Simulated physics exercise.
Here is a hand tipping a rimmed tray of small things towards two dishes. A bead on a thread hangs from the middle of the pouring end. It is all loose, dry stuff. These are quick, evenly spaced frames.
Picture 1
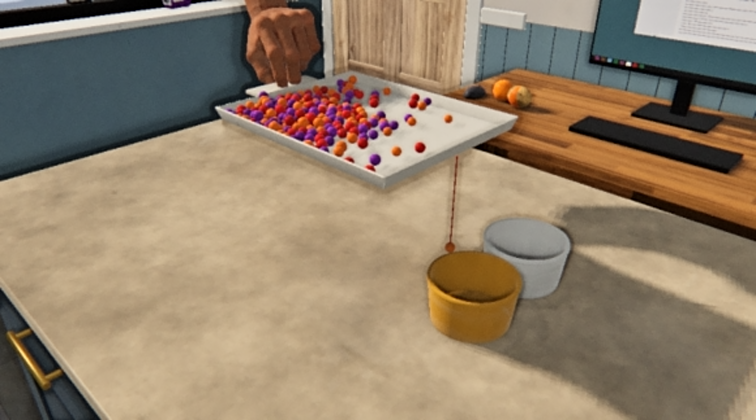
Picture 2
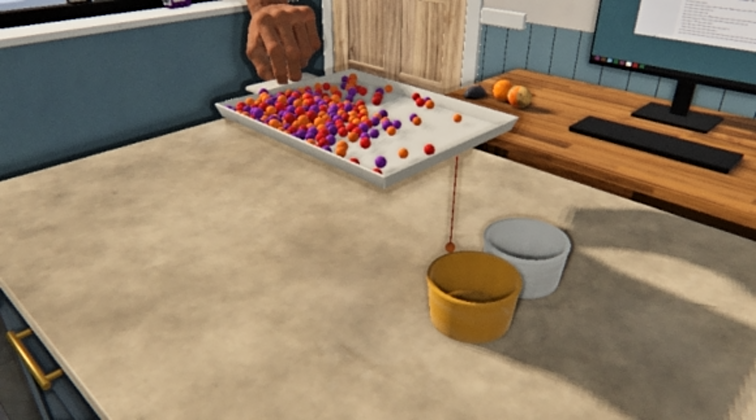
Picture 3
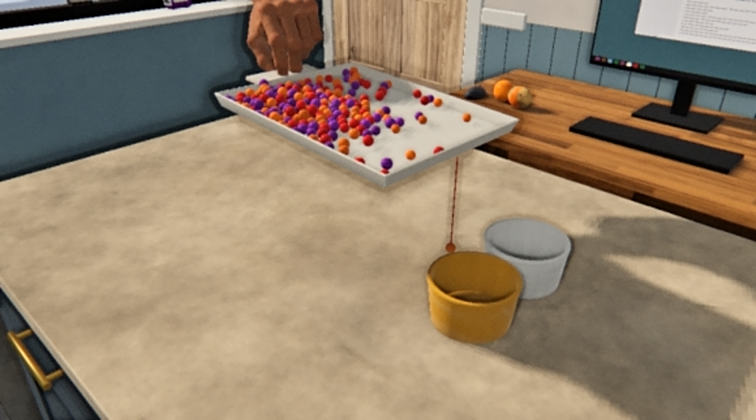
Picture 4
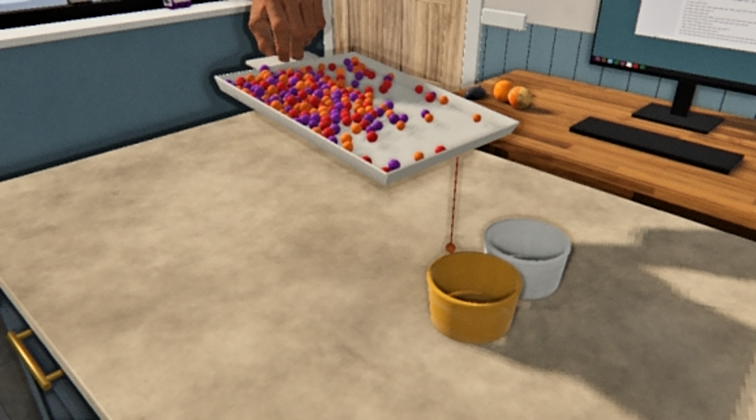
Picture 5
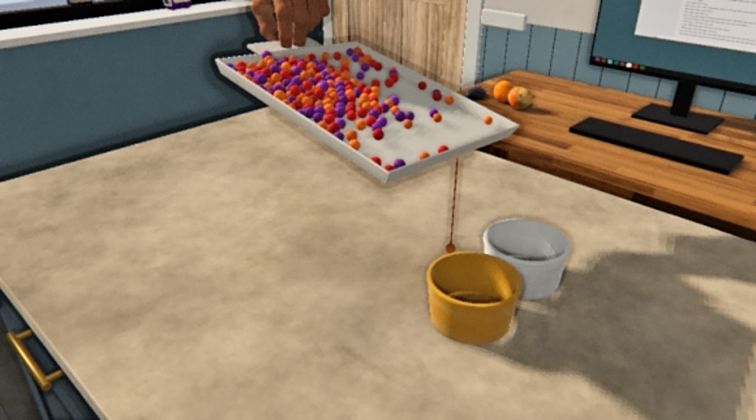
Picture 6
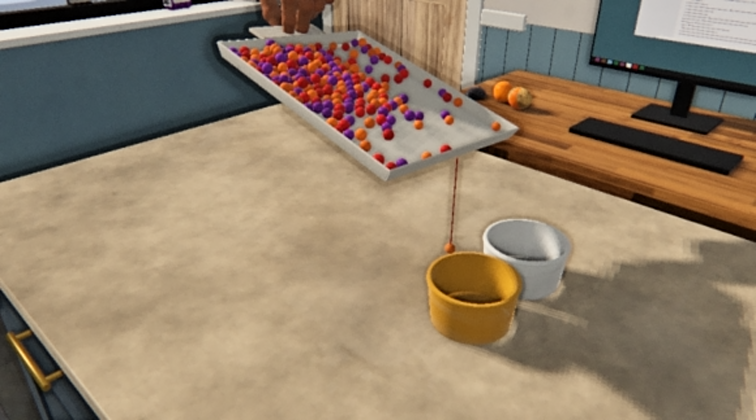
We see a hand raising the far end of a white rimmed tray above a counter with a yellow dish and a grey dish, as orange, red and purple beads begin shifting and rolling across it, gradually spreading rightward.
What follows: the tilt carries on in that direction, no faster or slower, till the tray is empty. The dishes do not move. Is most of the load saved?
Caught overall: More than half.
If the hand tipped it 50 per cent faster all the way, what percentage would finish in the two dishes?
Roughly 50 in a hundred.
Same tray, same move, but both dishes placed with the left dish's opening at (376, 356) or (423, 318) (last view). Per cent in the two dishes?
First some 0, then 20 per cent.
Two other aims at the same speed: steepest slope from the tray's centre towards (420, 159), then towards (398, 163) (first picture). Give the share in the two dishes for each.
Roughly 30 per cent, and 10 per cent.
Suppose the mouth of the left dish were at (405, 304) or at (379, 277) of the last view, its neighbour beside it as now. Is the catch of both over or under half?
The first try: Under half. The second: Under half.
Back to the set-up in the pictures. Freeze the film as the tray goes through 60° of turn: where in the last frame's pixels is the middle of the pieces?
Roughly at (508, 203).
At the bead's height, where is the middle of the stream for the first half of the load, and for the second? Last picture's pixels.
Early half (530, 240), late half (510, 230).
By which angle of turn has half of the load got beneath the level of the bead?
Around 65° of tilt.
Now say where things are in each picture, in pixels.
The first picture shows corners of the pouring end near (384, 174) and (512, 117), level; middle of the load near (314, 116), round plastic beads; left dish near (510, 312); right dish near (560, 270); bead on its thread near (450, 247).
The second picture shows corners of the pouring end near (384, 173) and (512, 117), level; middle of the load near (304, 111), a little on the move.
The third picture shows corners of the pouring end near (385, 172) and (513, 119), tipped barely, lowest at the right corner; middle of the load near (305, 105), near a quarter on the move.
The fourth picture shows corners of the pouring end near (386, 170) and (513, 122), tipped a little, lowest at the right corner; middle of the load near (306, 97), near a third on the move.
The fifth picture shows corners of the pouring end near (388, 169) and (513, 124), tipped a little, lowest at the right corner; middle of the load near (310, 87), near half on the move.
The sixth picture shows corners of the pouring end near (389, 167) and (513, 127), tipped clearly, lowest at the right corner; middle of the load near (327, 81), all but a few on the move; left dish near (510, 314); right dish near (561, 271).
Shortly afterwards, tray tipped steeply; near a third on the tray; a little in the left dish; near a quarter in the right dish; a little outside both; near a quarter in the air.
Next, tray tipped right over; near a quarter in the left dish; near two thirds in the right dish; near a quarter outside both; only a few in the air.
Some moments later, tray tipped past a quarter turn; near a quarter in the left dish; near two thirds in the right dish; near a quarter outside both.
In the end, tray tipped past a quarter turn; near a quarter in the left dish; near two thirds in the right dish; near a quarter outside both.
